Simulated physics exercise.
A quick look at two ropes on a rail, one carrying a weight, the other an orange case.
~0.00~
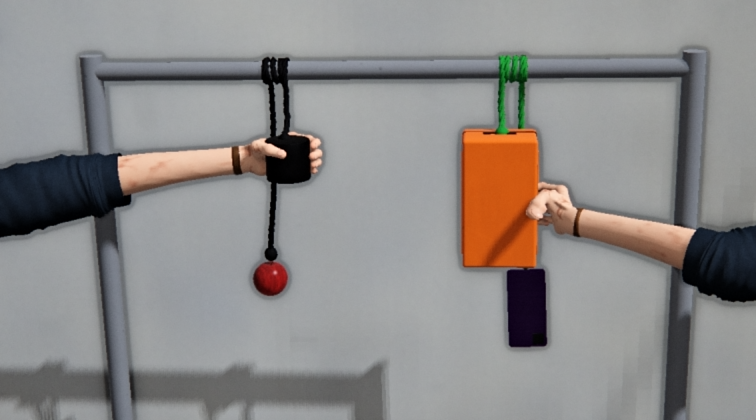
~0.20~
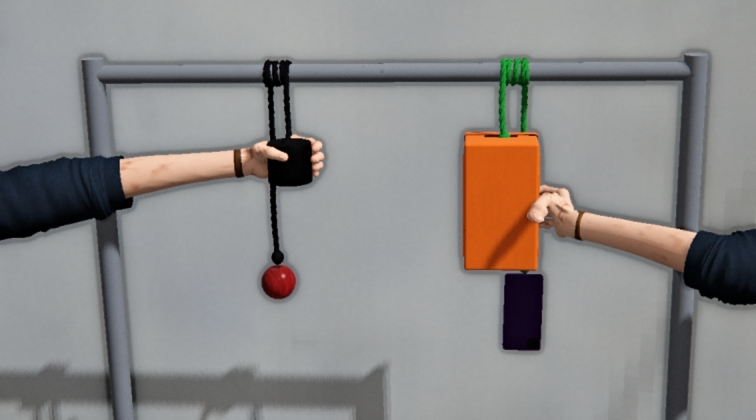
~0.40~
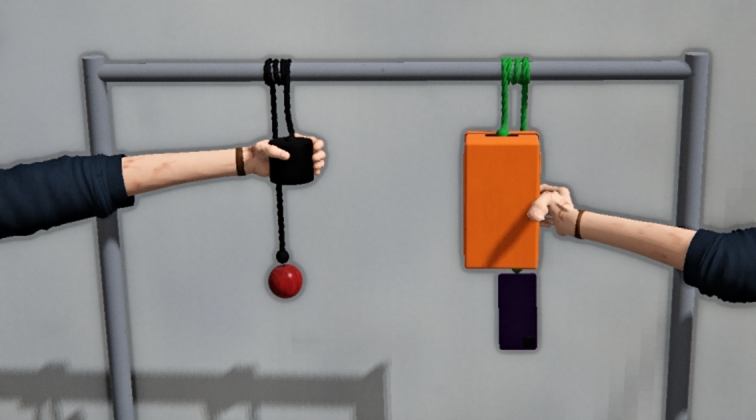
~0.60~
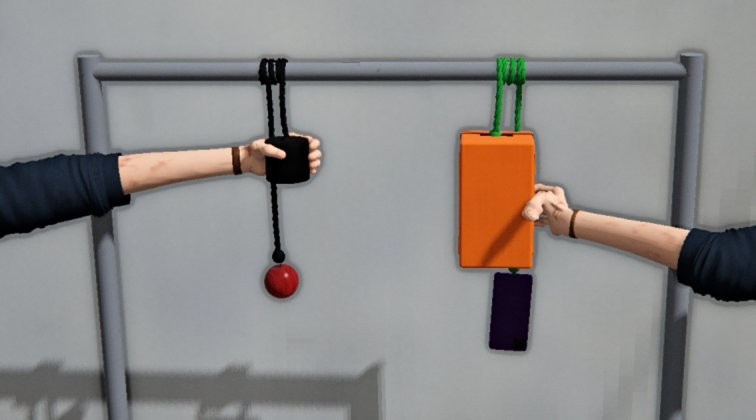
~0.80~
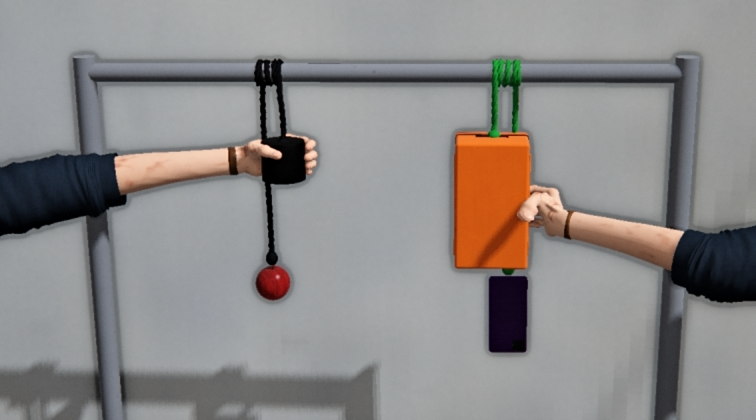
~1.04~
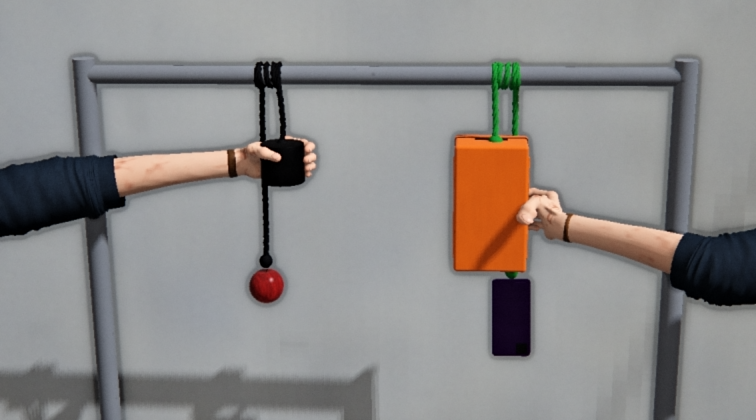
The clip shows two hands holding a black object and an orange case beneath black and green ropes looped round a rail, while a red ball and a dark rectangular object hanging below sway slightly and the view shifts a little.
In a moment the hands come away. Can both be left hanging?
The weight stays hanging. The orange case is held.
Around 1.48 s, weight in the air near (279, 175); orange case in the air near (492, 213).
Around 2.00 s, weight in the air near (282, 172); orange case in the air near (493, 213).
Finally, weight in the air near (279, 173); orange case in the air near (493, 212). The weight is held and the orange case keeps its height.
